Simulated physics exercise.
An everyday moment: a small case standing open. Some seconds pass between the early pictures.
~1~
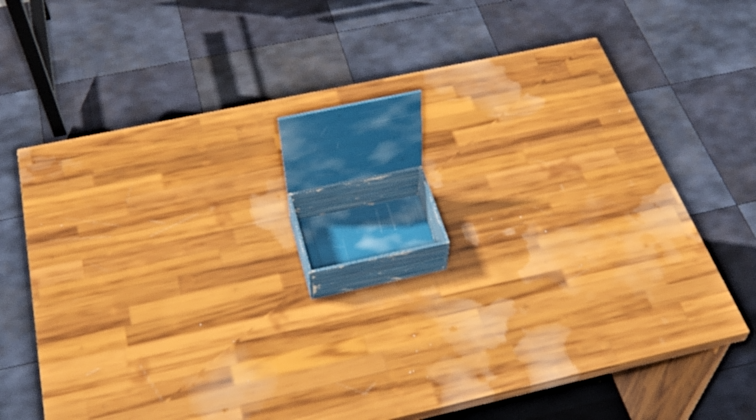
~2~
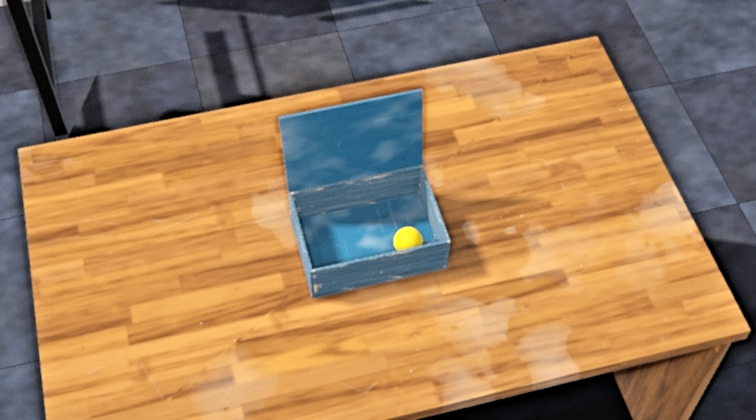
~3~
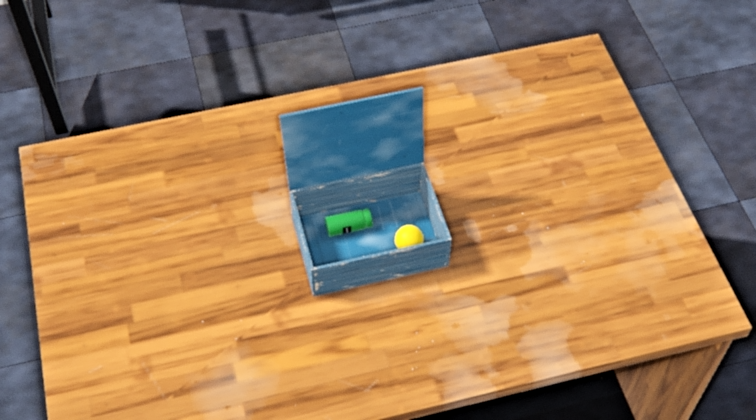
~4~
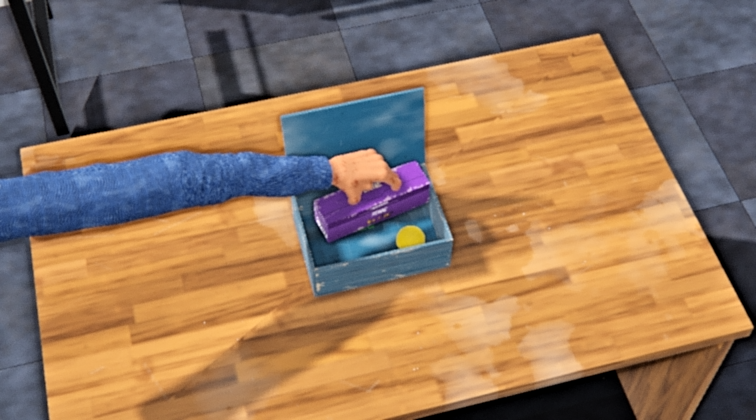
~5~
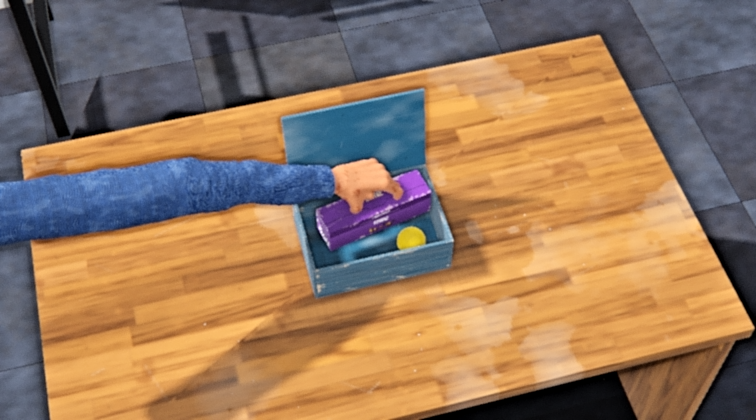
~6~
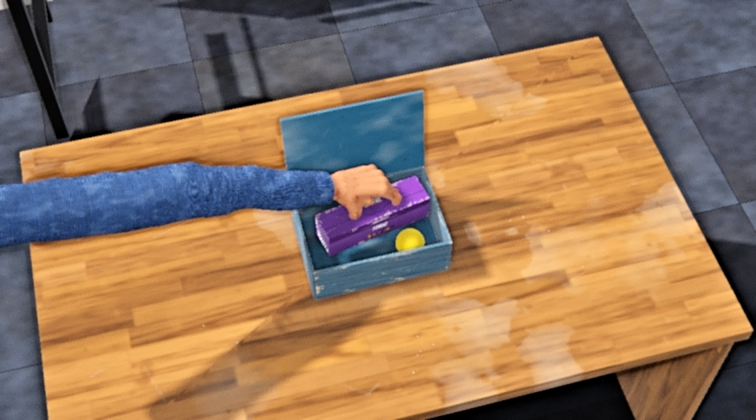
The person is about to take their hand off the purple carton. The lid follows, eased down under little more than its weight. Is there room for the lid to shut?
It closes.
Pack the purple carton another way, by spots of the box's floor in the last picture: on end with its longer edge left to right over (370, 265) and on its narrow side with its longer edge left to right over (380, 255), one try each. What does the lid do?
In the first case it will not close; in the second case it is held up.
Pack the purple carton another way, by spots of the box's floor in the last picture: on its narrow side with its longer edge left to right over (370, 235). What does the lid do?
Then it shuts flat.
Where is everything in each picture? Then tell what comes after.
The last thing is not in view yet, in the first picture.
The last thing is not in view yet, in the second picture.
The last thing is not in view yet; green shaker (349, 222), in the third picture.
Still above its spot; purple carton (372, 201), in the fourth picture.
Still above its spot; purple carton (374, 210), in the fifth picture.
In place under the hand; purple carton (373, 216), in the sixth picture.
Then, 0.30 s on from there, purple carton turned 43° from how it was put near (374, 226); green shaker shifted about its own width; yellow lemon shifted a little.
Then, 1.30 s on from there, lid 78° above the rim; purple carton turned 39° from how it was put near (373, 225); green shaker shifted about its own width; yellow lemon shifted a little.
Then, 1.80 s on from there, lid 42° above the rim; purple carton turned 39° from how it was put near (373, 225); yellow lemon shifted a little; green shaker shifted about its own width.
Then, 2.10 s on from there, lid 14° above the rim; purple carton turned 39° from how it was put near (373, 225); yellow lemon shifted a little; green shaker shifted about its own width.
In the end, lid shut; toppled in the box, purple carton; the other 2 unmoved. At the end, from the last picture's camera, purple carton near (373, 225).
